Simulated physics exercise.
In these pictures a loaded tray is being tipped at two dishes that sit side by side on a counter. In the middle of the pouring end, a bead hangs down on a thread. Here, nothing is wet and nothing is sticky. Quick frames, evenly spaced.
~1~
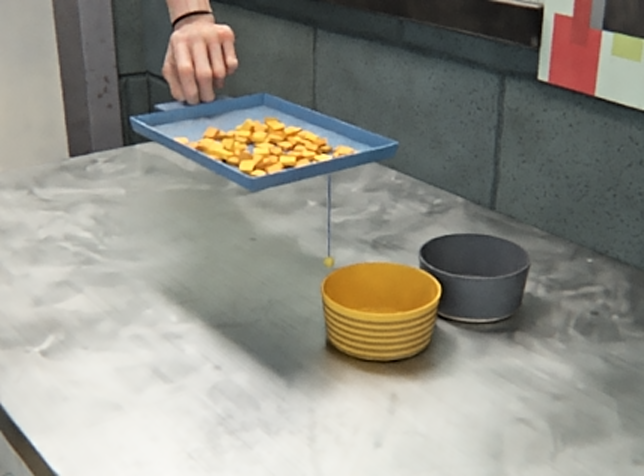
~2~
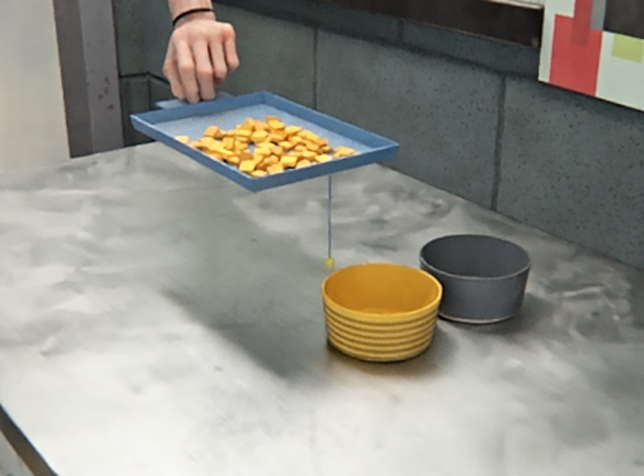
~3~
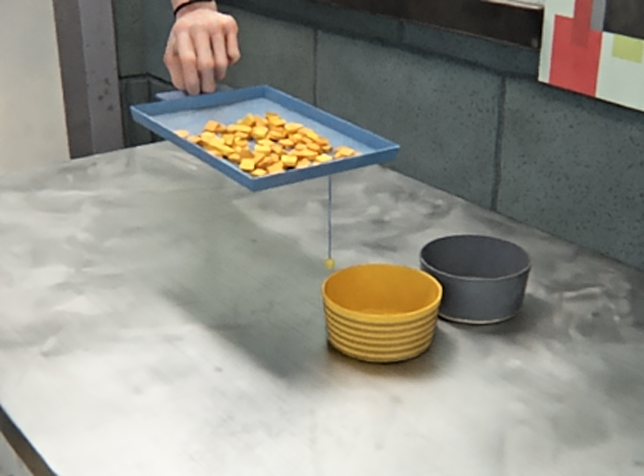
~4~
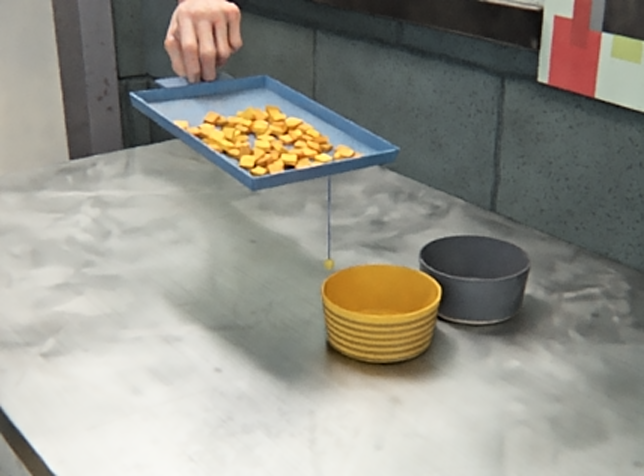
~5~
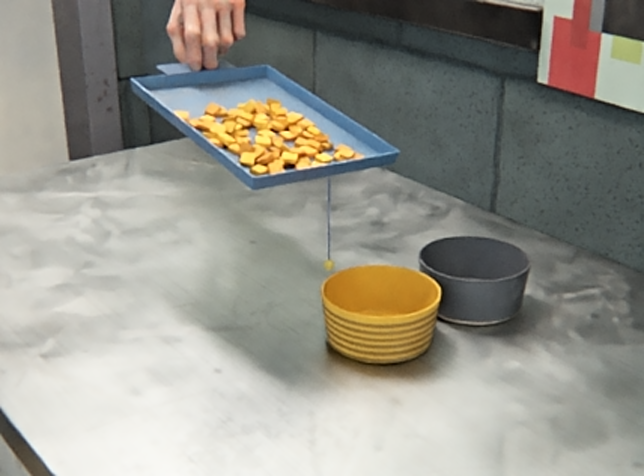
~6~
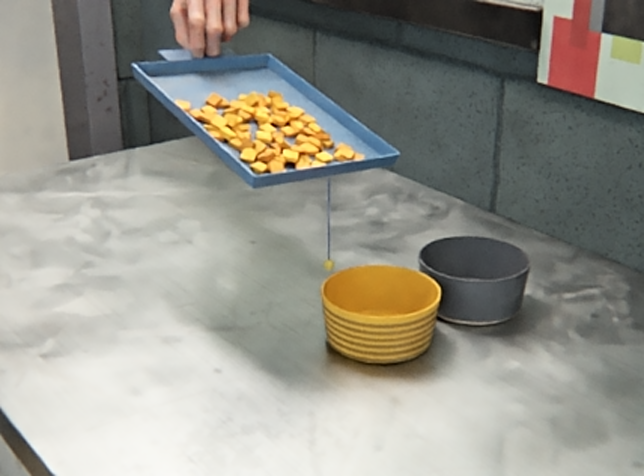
At the start, a hand holds a blue tray of small crackers nearly level above a counter with a yellow dish and a dark gray dish, a bead hanging on a thread. The hand gradually raises the tray's far left end, tilting it down toward the right, while the dishes stay still.
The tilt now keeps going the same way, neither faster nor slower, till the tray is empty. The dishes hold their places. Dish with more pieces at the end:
Left.
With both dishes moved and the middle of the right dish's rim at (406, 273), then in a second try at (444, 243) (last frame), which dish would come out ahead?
Try 1 - the dish at right, try 2 - the dish at left.
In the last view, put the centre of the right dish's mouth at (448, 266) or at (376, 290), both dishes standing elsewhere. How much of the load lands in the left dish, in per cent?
Close to 40 in a hundred first, close to 0 in a hundred second.
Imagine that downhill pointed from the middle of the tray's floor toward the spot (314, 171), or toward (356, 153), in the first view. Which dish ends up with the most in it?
Case one: The dish to the left. Case two: The dish to the left.
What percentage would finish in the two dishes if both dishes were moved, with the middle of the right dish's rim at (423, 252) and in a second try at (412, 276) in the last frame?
About 70 % and 80 %.
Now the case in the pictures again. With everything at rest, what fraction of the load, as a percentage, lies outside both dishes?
I'd put it at about 30 percent.
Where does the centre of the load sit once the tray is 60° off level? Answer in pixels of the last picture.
(329, 137).
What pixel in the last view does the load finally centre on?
The centre comes to rest close to (394, 324).
Just after the last frame, tray tipped steeply; every one on the tray.
A moment on, tray tipped right over; roughly a third on the tray; roughly a quarter in the left dish; just a few in the right dish; about a tenth outside both; roughly a quarter in the air.
Further on, tray tipped past a quarter turn; roughly two thirds in the left dish; just a few in the right dish; roughly a third outside both.
When it is over, tray tipped past a quarter turn; roughly two thirds in the left dish; just a few in the right dish; roughly a third outside both.
